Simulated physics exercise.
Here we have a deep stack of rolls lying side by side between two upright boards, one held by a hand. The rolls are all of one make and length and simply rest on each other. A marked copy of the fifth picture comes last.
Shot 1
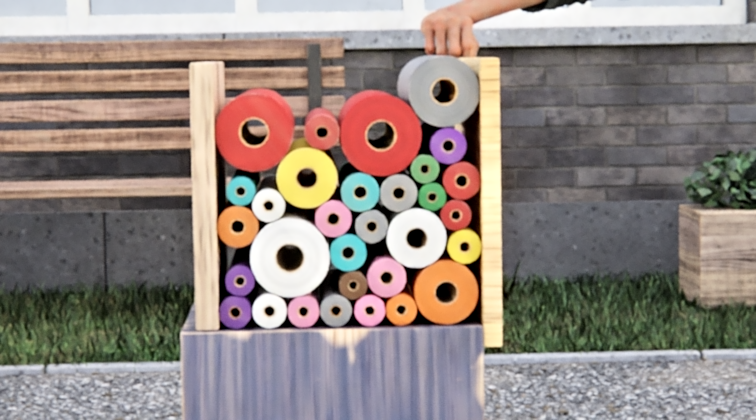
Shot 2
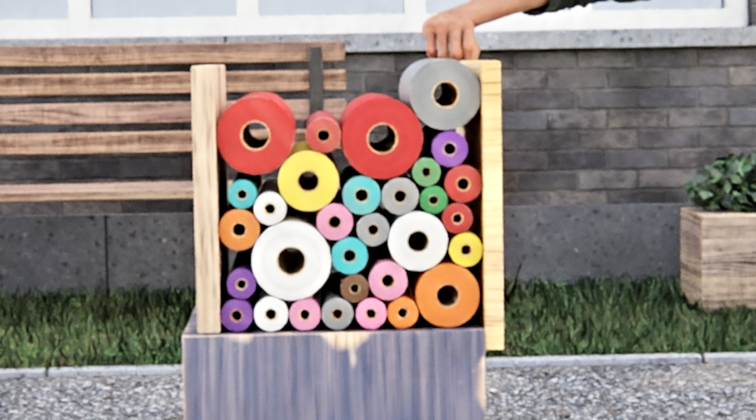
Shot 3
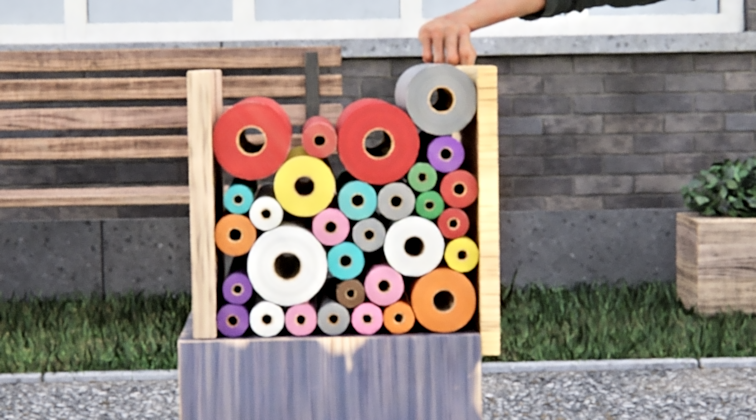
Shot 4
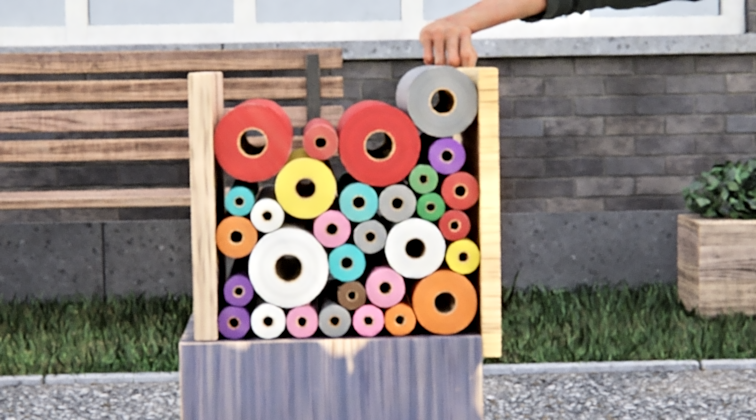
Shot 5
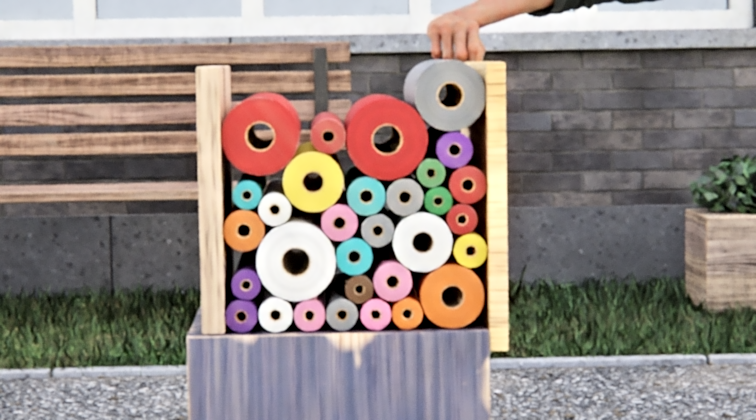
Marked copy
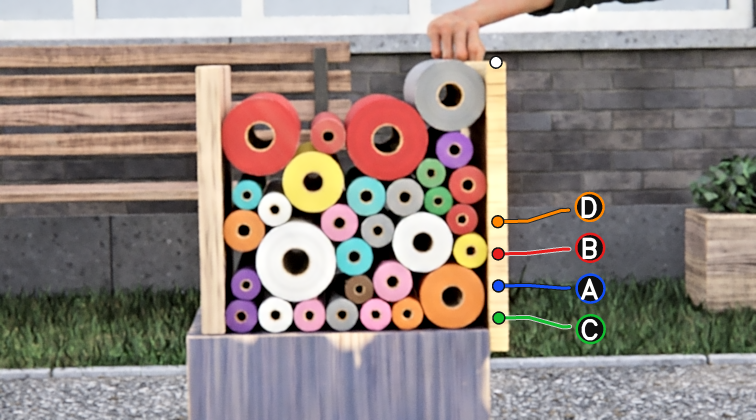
The clip shows colourful rolls stacked between two upright wooden boards in front of a bench and brick wall, a hand resting atop the right board; the view shifts slightly while the rolls stay in the same arrangement.
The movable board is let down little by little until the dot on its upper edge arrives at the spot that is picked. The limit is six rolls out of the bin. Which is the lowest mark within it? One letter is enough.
At most to B.
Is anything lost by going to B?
Yes.
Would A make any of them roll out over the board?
Yes.
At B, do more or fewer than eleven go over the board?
At B, fewer than eleven.
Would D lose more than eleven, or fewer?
At D, fewer than eleven.
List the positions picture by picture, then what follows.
A grey roll (372, 226); a grey roll (398, 193); a red roll (254, 133), in the first picture.
A red roll (256, 136); a red roll (324, 135), in the second picture.
Side board (474, 199); a purple roll (233, 321), in the third picture.
An orange roll (400, 320); a turquoise roll (347, 263), in the fourth picture.
A grey roll (378, 230); a grey roll (404, 197); a red roll (260, 136), in the fifth picture.
On the marked copy, A at (498, 286); B at (498, 254); C at (499, 318); D at (498, 222); the white dot at (496, 63).
Taking B. A third of the way, top of the board (487, 146).
Two thirds of the way, top of the board (488, 238).
When it is over, top of the board (488, 253), three out over the board.
As for the rest, A more than six out over the board; C more than six out over the board; D three out over the board.
